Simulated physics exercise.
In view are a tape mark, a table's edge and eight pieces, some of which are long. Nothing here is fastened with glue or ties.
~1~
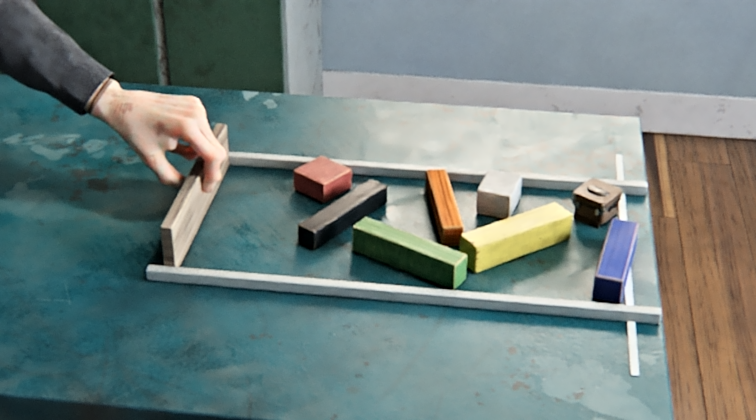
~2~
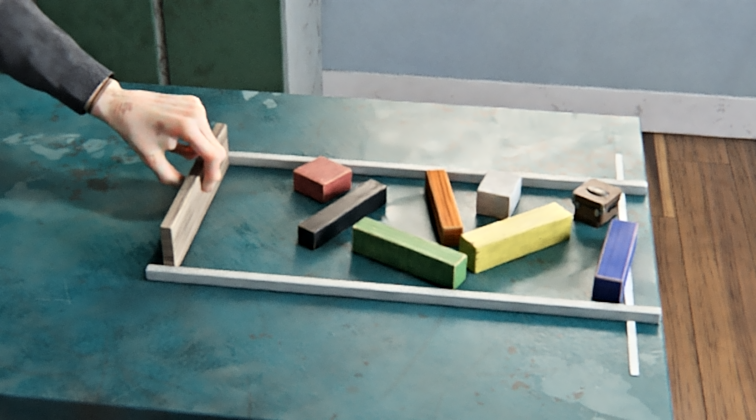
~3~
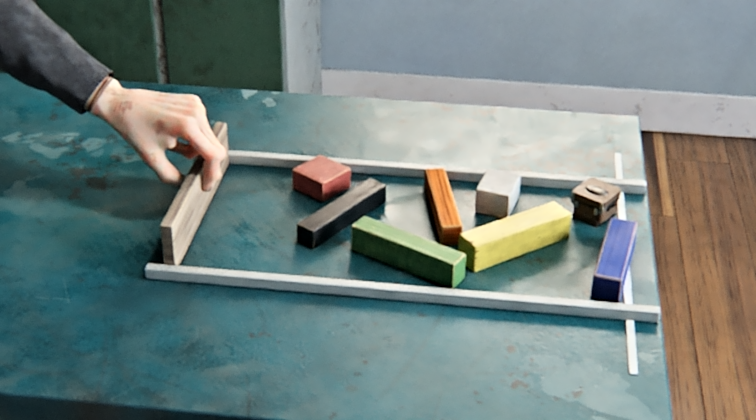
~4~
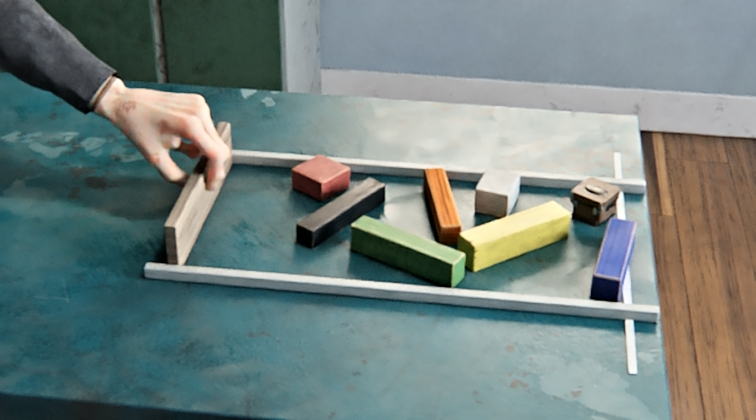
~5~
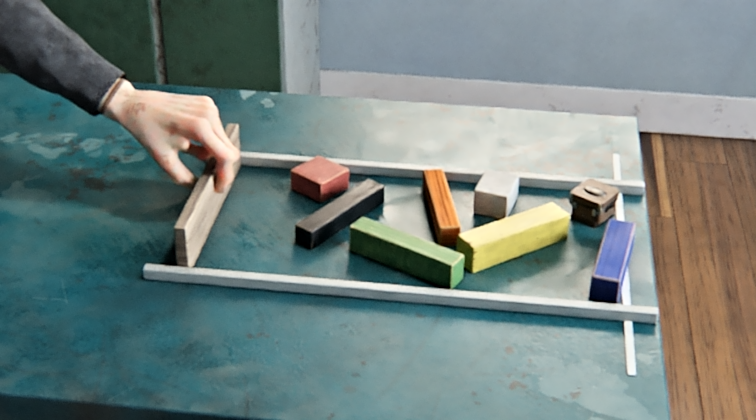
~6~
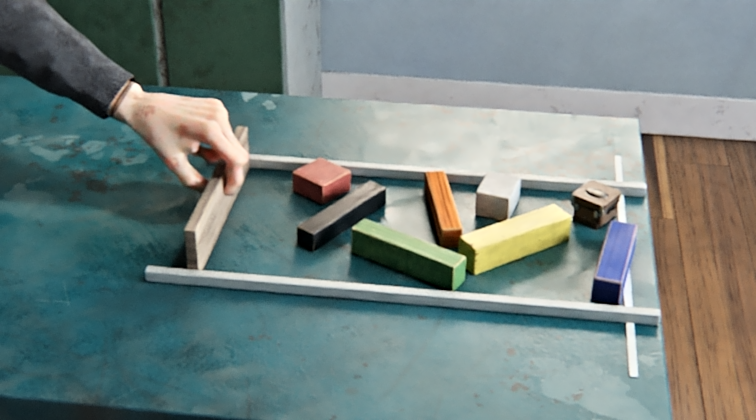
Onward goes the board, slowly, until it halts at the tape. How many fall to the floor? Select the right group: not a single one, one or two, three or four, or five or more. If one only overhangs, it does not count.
The push is going to knock off more than four.
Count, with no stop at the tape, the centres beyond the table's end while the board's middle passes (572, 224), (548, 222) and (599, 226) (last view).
4, 3 and 6.
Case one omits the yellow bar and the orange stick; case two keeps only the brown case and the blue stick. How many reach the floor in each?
5 and 5.
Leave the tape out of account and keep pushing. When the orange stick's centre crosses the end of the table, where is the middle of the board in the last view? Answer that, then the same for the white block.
Roughly (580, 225); for the second one, roughly (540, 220).
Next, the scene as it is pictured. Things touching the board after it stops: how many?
Total: 1.
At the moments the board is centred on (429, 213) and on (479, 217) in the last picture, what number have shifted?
By the first moment it's 6, by the second it's 8.
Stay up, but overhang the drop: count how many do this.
1 in all.
Soon after, none off yet; blue stick at rest near (615, 261); brown case at rest near (596, 205); yellow bar at rest near (515, 239).
After that, none off yet; blue stick displaced a little near (637, 262); brown case displaced about its own width near (644, 213); yellow bar displaced a little near (585, 245).
In the end, the number that fall off is five or more; gone, black bar, green bar, orange stick, white block, yellow bar, brown case and blue stick.
